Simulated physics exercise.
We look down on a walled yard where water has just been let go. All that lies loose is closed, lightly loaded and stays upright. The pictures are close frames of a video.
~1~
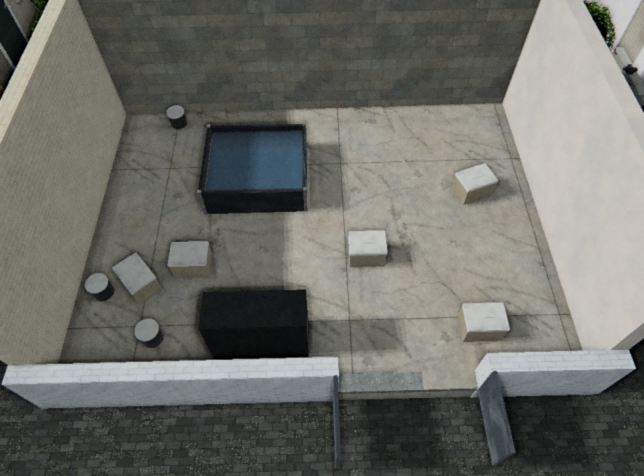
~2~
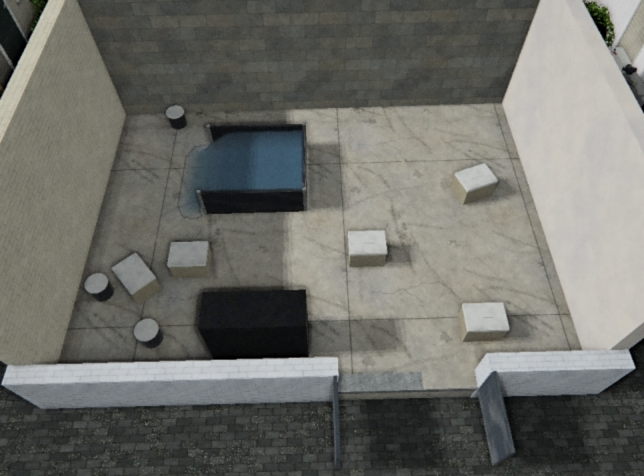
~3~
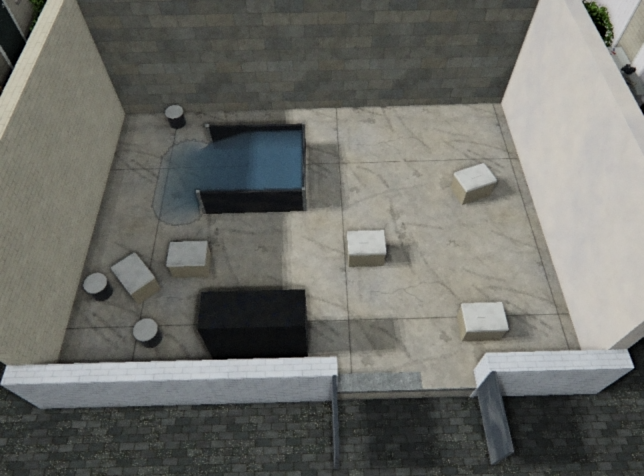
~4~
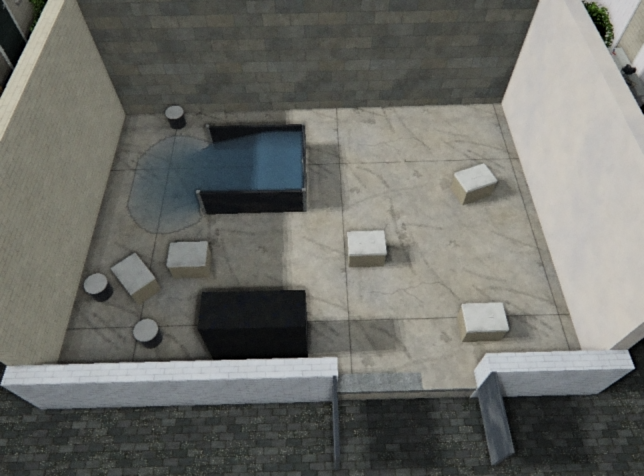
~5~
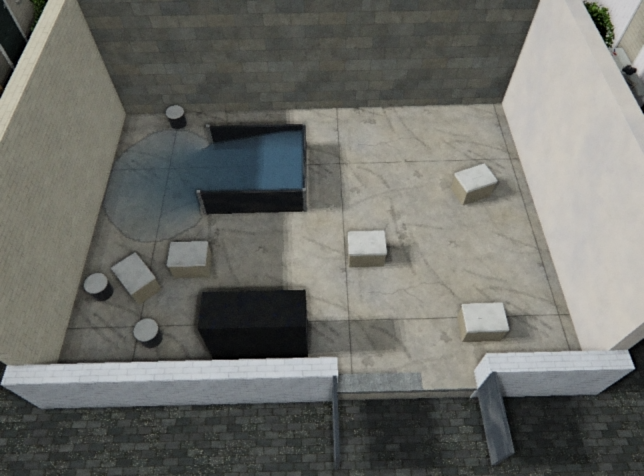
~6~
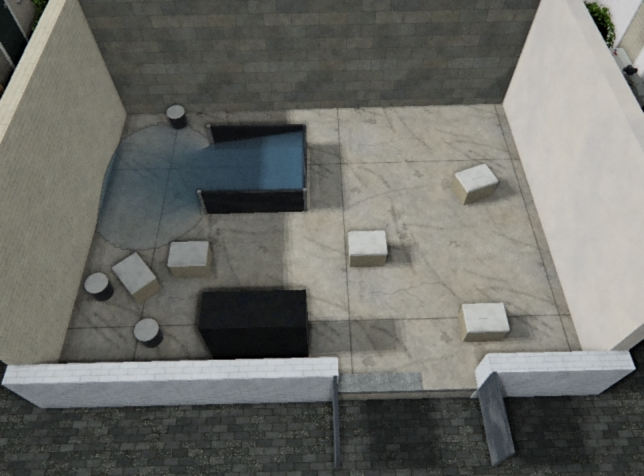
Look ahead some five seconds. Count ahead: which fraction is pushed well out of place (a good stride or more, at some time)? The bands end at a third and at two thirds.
Share: One to two thirds.
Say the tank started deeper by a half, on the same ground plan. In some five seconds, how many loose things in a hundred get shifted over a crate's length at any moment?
About 50 per cent.
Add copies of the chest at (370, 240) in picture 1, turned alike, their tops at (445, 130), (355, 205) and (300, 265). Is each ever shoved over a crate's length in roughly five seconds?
As listed: Not that far, no, never so far.
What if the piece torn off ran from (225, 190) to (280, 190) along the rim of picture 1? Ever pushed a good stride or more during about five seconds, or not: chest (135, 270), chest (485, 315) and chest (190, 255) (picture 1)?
In that order: Short of that, short of that, never so far.
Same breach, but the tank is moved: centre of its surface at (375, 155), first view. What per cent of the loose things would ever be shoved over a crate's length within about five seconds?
Near 20 in a hundred.
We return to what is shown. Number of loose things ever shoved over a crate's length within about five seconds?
That makes 3.
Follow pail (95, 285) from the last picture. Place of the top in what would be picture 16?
Close to (117, 319).
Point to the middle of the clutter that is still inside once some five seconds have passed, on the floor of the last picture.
Roughly at (320, 249).
A moment on, 0 of 8 are well off their spots; 0 afloat.
Next, 1 of 8 are well off their spots; 0 afloat.
Later, 2 of 8 are well off their spots; 1 afloat.
In the end, 3 of 8 are well off their spots, and 3 have been at some point; 0 afloat.
